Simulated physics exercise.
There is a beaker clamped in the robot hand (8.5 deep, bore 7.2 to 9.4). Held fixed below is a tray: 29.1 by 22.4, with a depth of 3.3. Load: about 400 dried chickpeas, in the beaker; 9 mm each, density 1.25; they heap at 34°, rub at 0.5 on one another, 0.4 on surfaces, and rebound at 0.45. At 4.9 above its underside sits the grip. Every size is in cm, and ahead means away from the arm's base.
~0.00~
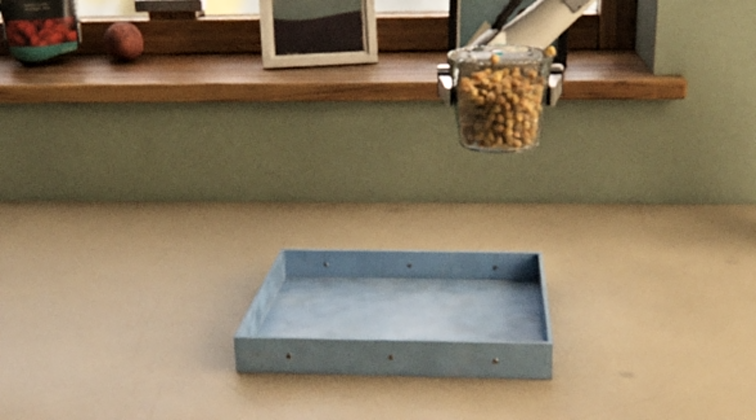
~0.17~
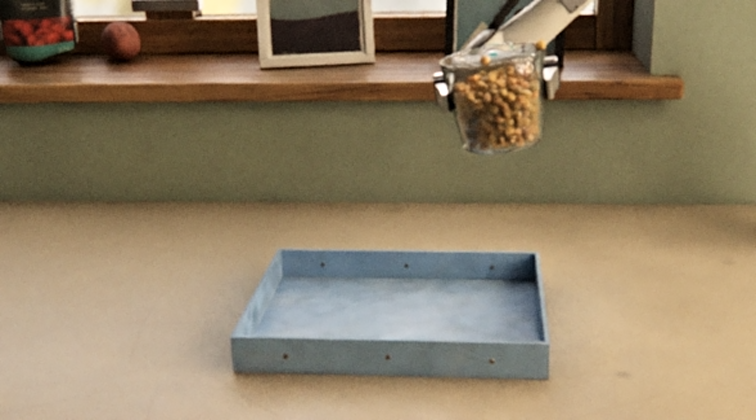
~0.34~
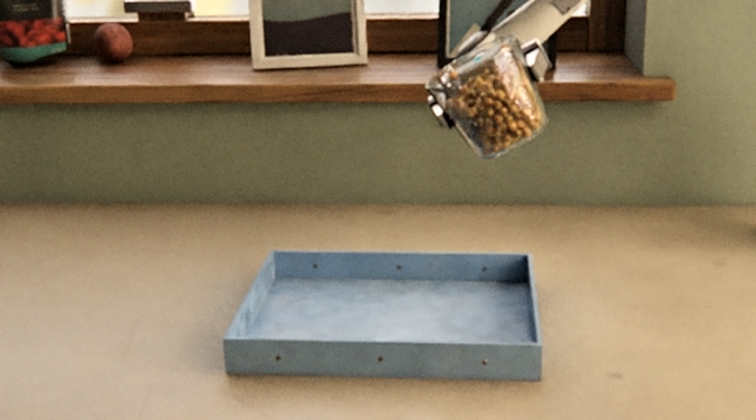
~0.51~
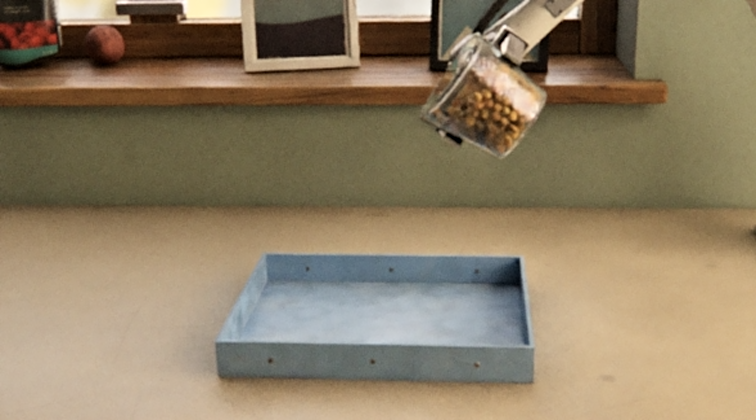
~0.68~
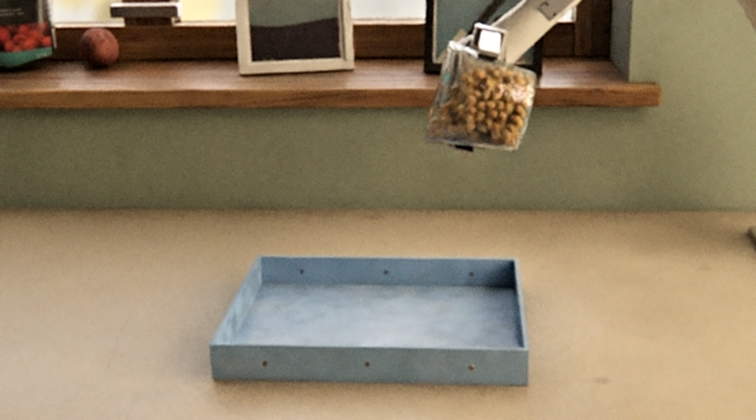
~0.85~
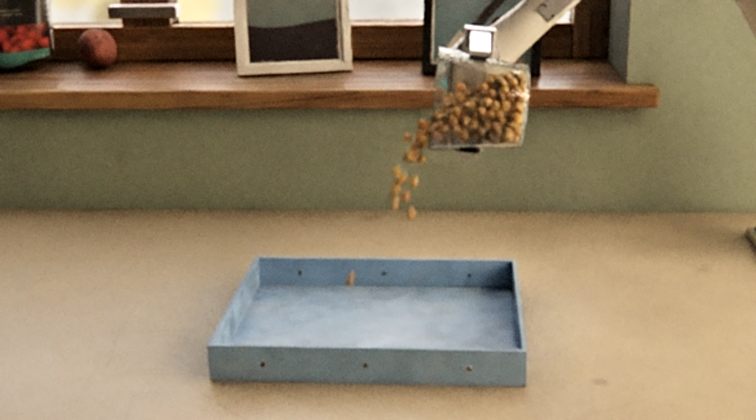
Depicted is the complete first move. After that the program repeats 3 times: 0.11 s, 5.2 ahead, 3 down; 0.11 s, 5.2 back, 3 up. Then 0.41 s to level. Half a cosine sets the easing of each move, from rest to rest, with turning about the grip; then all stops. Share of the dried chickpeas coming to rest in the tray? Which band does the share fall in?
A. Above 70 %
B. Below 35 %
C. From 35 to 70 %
Above 70 % (A).
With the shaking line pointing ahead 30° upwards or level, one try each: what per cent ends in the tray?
Some 85 and 85 per cent.
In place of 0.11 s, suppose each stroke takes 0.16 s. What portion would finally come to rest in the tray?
Roughly 90 percent would.
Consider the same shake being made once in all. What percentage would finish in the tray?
That would give close to 65 percent.
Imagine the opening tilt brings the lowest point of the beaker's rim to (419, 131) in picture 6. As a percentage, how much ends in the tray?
My estimate is some 50 per cent.
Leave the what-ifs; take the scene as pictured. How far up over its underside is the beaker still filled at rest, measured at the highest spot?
I'd put it at close to 3.5 centimetres.
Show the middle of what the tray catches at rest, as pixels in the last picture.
Roughly at (296, 323) in the last picture.
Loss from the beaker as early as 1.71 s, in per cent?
So far, about 90 in a hundred parts are out.
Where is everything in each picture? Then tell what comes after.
The first frame shows beaker middle at (500, 101), level; upper third of the load around (498, 92), from x 460 to 550, top at y 50; 400 in the beaker.
The second frame shows beaker middle at (498, 101), tilted 8° forward; upper third of the load around (501, 91), from x 455 to 540, top at y 45.
The third frame shows beaker middle at (493, 101), tilted 29° forward; upper third of the load around (503, 91), from x 450 to 540, top at y 50.
The fourth frame shows beaker middle at (487, 102), tilted 55° forward; upper third of the load around (497, 88), from x 440 to 535, top at y 60.
The fifth frame shows beaker middle at (483, 103), tilted 76° forward; upper third of the load around (494, 89), from x 430 to 525, top at y 70.
The sixth frame shows beaker middle at (481, 103), tilted 84° forward; upper third of the load around (498, 97), from x 350 to 520, top at y 75; 384 in the beaker, 1 in the tray, 15 in flight or on a rim.
By 1.28 s, tilted 84° forward, highest piece 23 above the table; 224 in the tray, 103 in the beaker, 10 on the table or floor, 63 in flight or on a rim.
By 1.71 s, tilted 45° forward, highest piece 24 above the table; 333 in the tray, 41 in the beaker, 24 on the table or floor, 2 in flight or on a rim.
By 2.12 s, level, highest piece 23 above the table; 335 in the tray, 41 in the beaker, 24 on the table or floor.
By 3.17 s, level, highest piece 23 above the table; 335 in the tray, 41 in the beaker, 24 on the table or floor.
Final count, 335 in the tray, 41 in the beaker, 24 on the table or floor. That is 84 % in the tray.
